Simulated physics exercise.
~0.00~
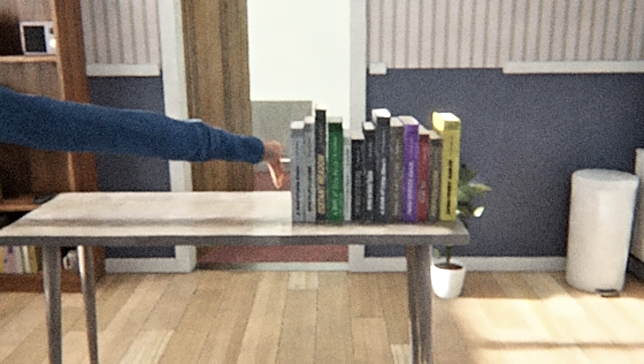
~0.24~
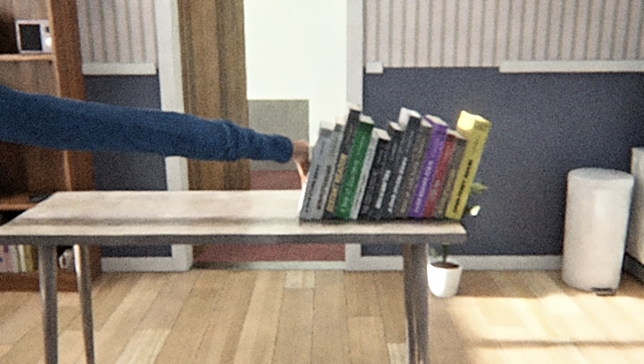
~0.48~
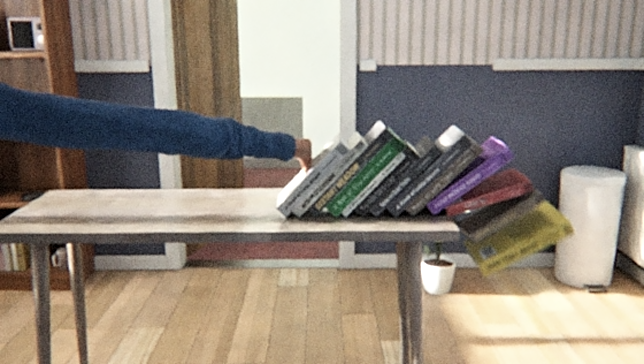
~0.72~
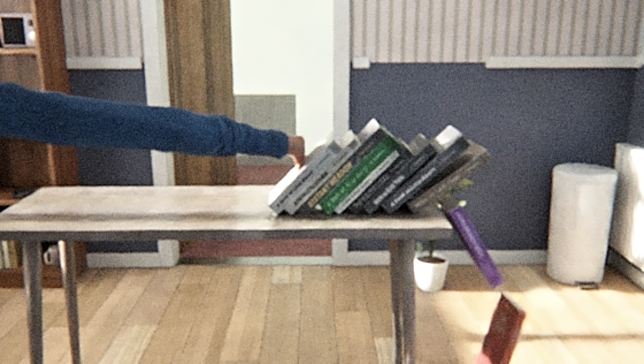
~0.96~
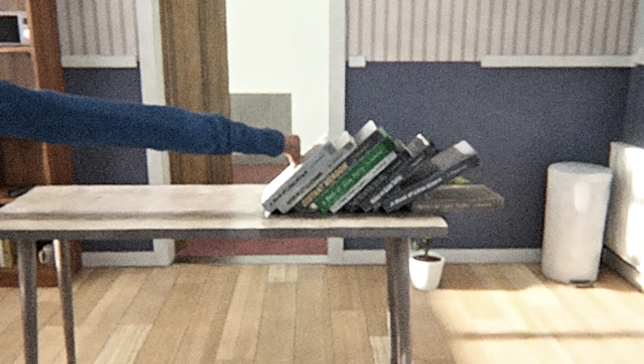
An arm in a blue sleeve reaches in from the left above a pale table in a wooden-floored room, seen from the front, with a white bin at the right. It pushes a row of upright books, grey and black ones with green, purple, red and yellow among them, toward the table's right edge. The whole row leans right, and the yellow and red books tip over the edge. The yellow, red and purple books drop toward the floor and out of view. The green book and several grey and dark ones stay slanted on the table, some overhanging its edge.
